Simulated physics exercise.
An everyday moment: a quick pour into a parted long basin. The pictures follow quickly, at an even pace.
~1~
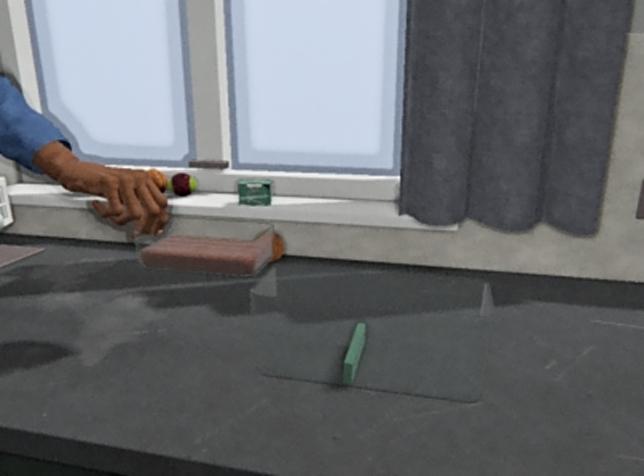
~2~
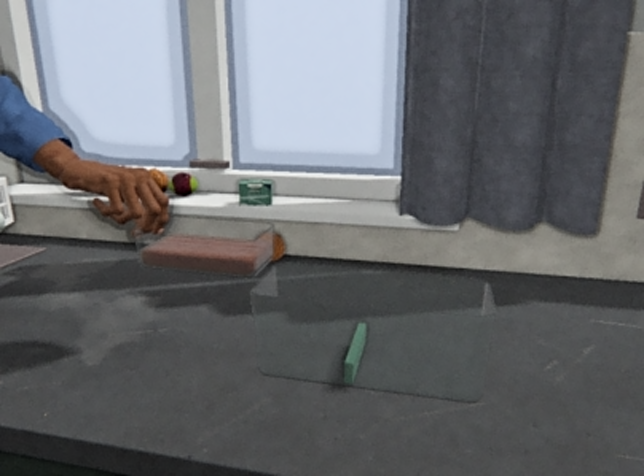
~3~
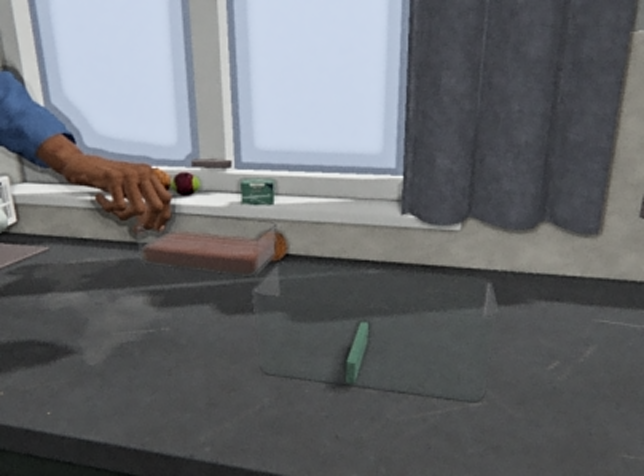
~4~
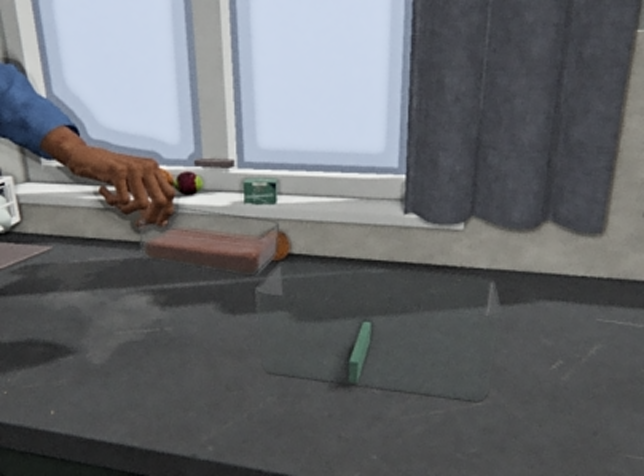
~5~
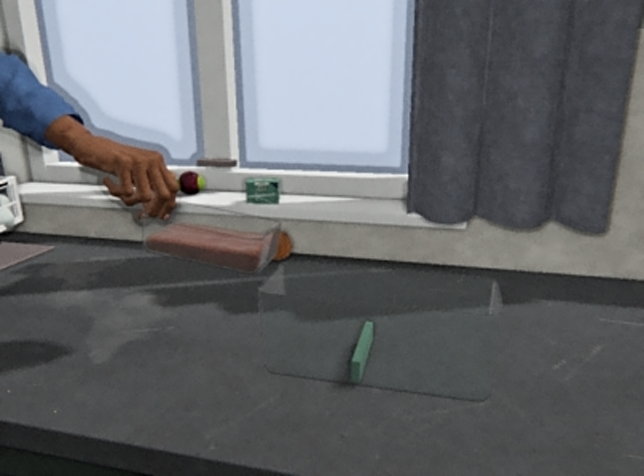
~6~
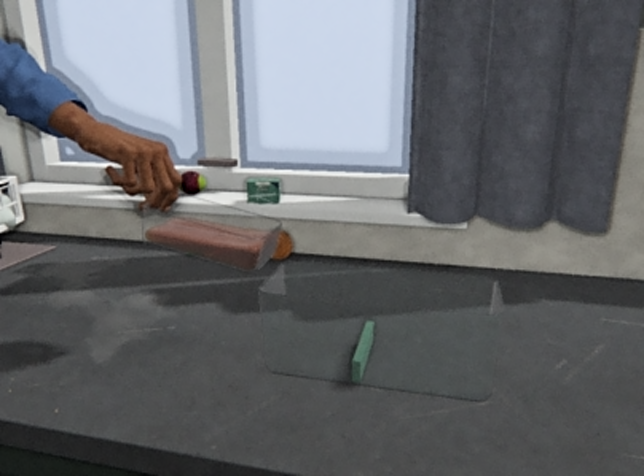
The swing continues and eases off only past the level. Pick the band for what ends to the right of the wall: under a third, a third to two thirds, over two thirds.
The share right of the wall is less than a third.
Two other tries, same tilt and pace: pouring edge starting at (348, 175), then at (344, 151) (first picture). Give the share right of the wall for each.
The first gives 90 %, the second 80 %.
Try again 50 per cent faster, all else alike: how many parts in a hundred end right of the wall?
Roughly 10 in a hundred.
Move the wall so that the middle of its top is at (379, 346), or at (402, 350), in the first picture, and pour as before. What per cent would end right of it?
About 10 and 10 per cent.
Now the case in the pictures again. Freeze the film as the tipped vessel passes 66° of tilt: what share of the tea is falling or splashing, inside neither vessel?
Some 45 per cent.
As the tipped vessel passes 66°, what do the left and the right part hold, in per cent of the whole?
Near 20 on the left, 0 on the right.
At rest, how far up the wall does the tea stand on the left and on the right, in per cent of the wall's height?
Left: 80 %. Right: 0 %.
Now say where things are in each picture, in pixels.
The first frame shows tilt 0°; pouring edge (264, 234); surface from (157, 241) to (264, 249); the long basin's rim runs from (263, 278) to (491, 298); the wall's top is at (355, 343).
The second frame shows tilt 1°; pouring edge (265, 234); surface from (157, 240) to (265, 249).
The third frame shows tilt 2°; pouring edge (267, 233); surface from (158, 238) to (267, 247).
The fourth frame shows tilt 4°; pouring edge (270, 233); surface from (160, 234) to (268, 245).
The fifth frame shows tilt 8°; pouring edge (272, 232); surface from (161, 229) to (270, 242).
The sixth frame shows tilt 12°; pouring edge (272, 232); surface from (161, 223) to (271, 239).
A moment on, the tilt is 66° and 37 per cent is still to pour, 20 is left of the wall and 0 right of it.
Next, the tilt is 99° and 7 per cent is still to pour, 76 is left of the wall and 5 right of it.
Then the tilt is 104° and 0 per cent is still to pour, 90 is left of the wall and 8 right of it.
Later the tilt is 104° and 0 per cent is still to pour, 90 is left of the wall and 8 right of it.
Finally, 90 per cent lies left of the wall, 8 right of it and 3 outside.
